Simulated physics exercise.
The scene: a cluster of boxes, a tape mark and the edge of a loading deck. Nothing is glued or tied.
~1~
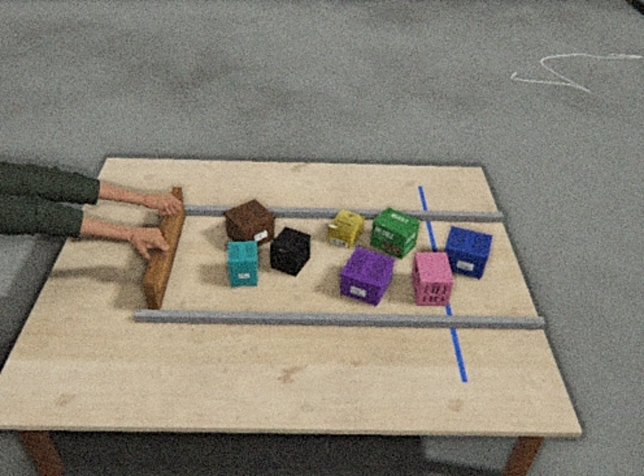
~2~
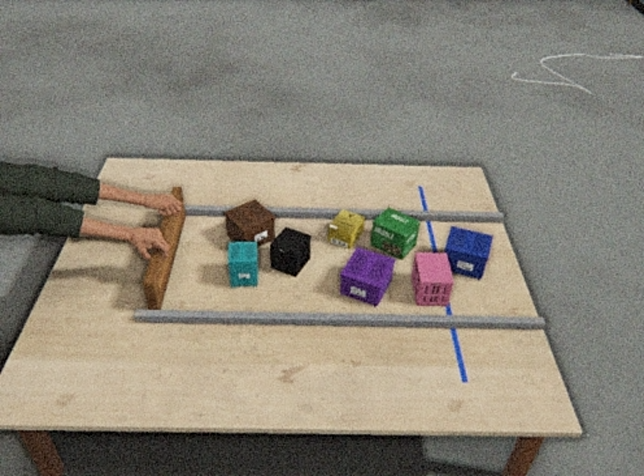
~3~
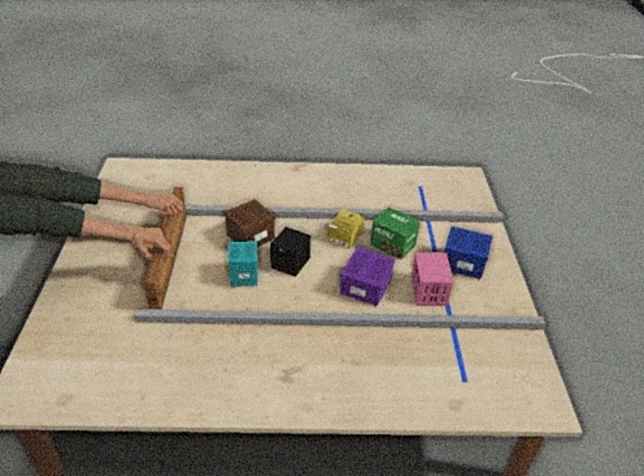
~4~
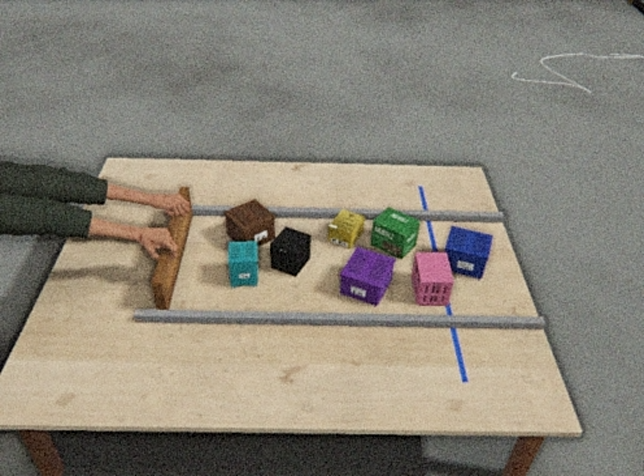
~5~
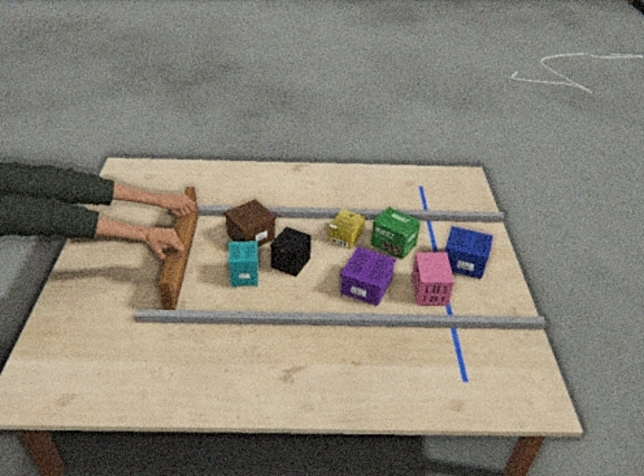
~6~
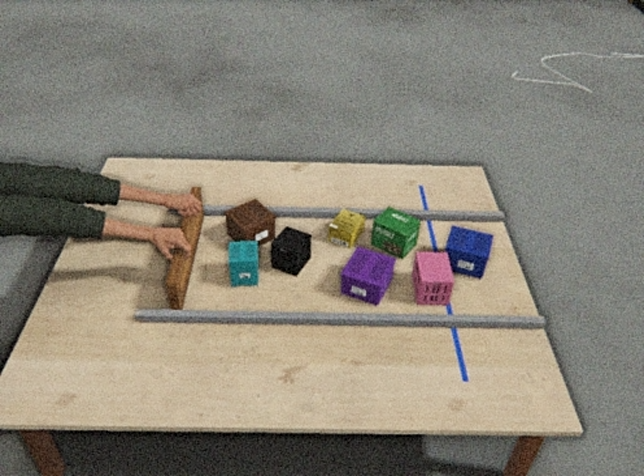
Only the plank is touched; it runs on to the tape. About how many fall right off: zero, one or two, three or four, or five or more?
The number that fall off is one or two.
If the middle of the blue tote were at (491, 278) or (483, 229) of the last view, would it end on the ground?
In that order, it falls; comes down.
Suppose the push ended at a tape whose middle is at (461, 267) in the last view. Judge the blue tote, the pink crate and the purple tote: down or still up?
The blue tote comes down; the pink crate drops off; the purple tote holds on.
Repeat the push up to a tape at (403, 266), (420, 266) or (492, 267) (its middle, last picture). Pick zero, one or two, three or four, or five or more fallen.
One after another: None at all; no fall at all; five or more.
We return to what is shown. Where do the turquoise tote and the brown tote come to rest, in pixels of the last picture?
Near (461, 279) and (460, 231).
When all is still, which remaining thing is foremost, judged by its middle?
That is the yellow box.
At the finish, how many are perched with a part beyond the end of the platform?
The number is 0.
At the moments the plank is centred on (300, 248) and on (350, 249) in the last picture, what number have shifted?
First 4, then 7.
Soon after, none off yet; blue tote at rest near (467, 253); pink crate at rest near (432, 279); green box at rest near (396, 233).
After that, none off yet; blue tote at rest near (467, 253); pink crate moving near (434, 279); green box displaced a little near (410, 238).
And then, none off yet; blue tote displaced a little near (486, 253); pink crate displaced about its own width near (486, 280); green box displaced about its own width near (444, 250).
In the end, the number that fall off is one or two; gone, pink crate and blue tote.
